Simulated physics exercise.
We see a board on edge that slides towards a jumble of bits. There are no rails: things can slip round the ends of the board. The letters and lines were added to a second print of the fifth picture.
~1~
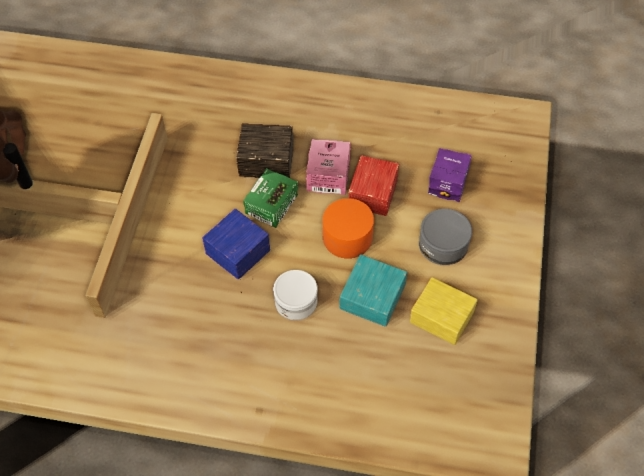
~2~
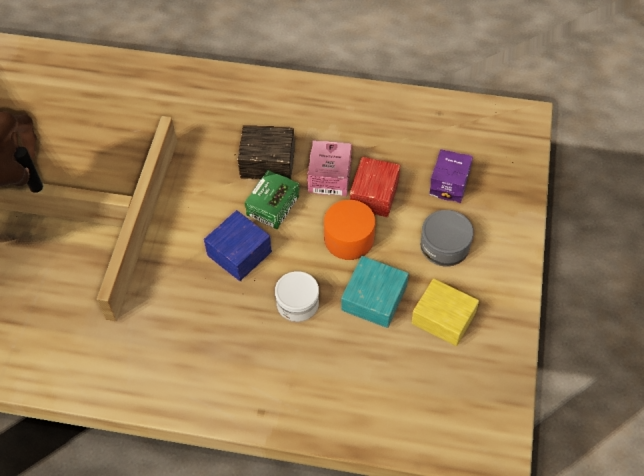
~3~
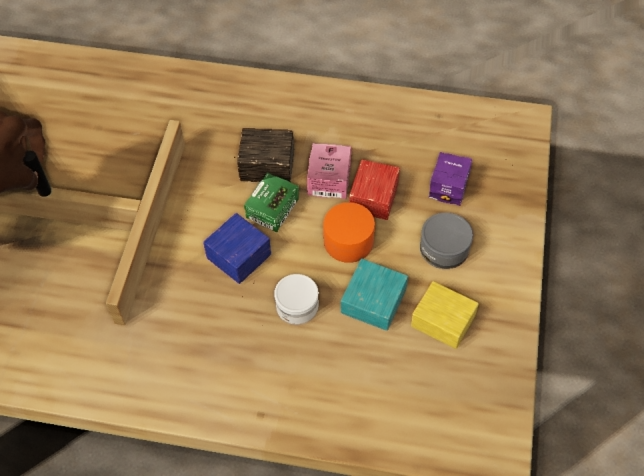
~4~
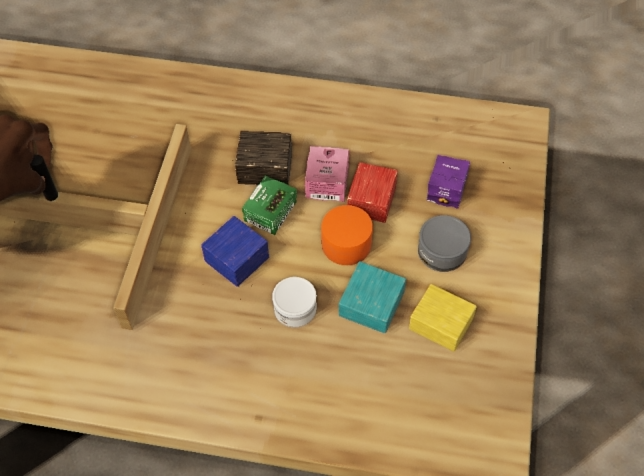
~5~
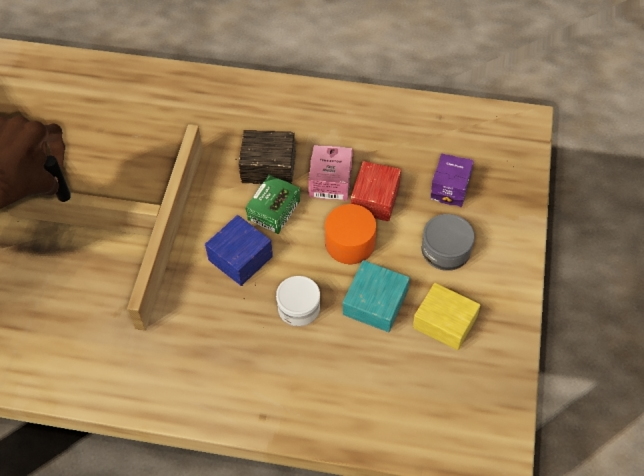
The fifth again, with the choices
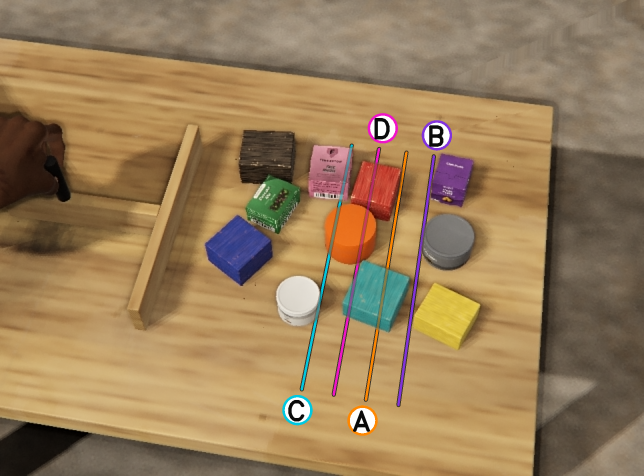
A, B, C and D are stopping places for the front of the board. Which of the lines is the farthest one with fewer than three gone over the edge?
As far as mark B.
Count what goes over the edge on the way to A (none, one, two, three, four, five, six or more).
In all, none.
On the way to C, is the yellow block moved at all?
No.
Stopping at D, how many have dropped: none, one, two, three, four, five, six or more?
The count is none.
On the copy, A at (388, 266); B at (418, 270); C at (329, 257); D at (358, 262).
On B. First, board (254, 224); black block (307, 164); pink box (351, 176).
Then, board (345, 236); purple packet (509, 177); grey jar (476, 245).
Finally, board (415, 246); yellow block (538, 330); red block (545, 212); none fallen.
By contrast, A is within the limit but short; C is within the limit but short; D is within the limit but short.
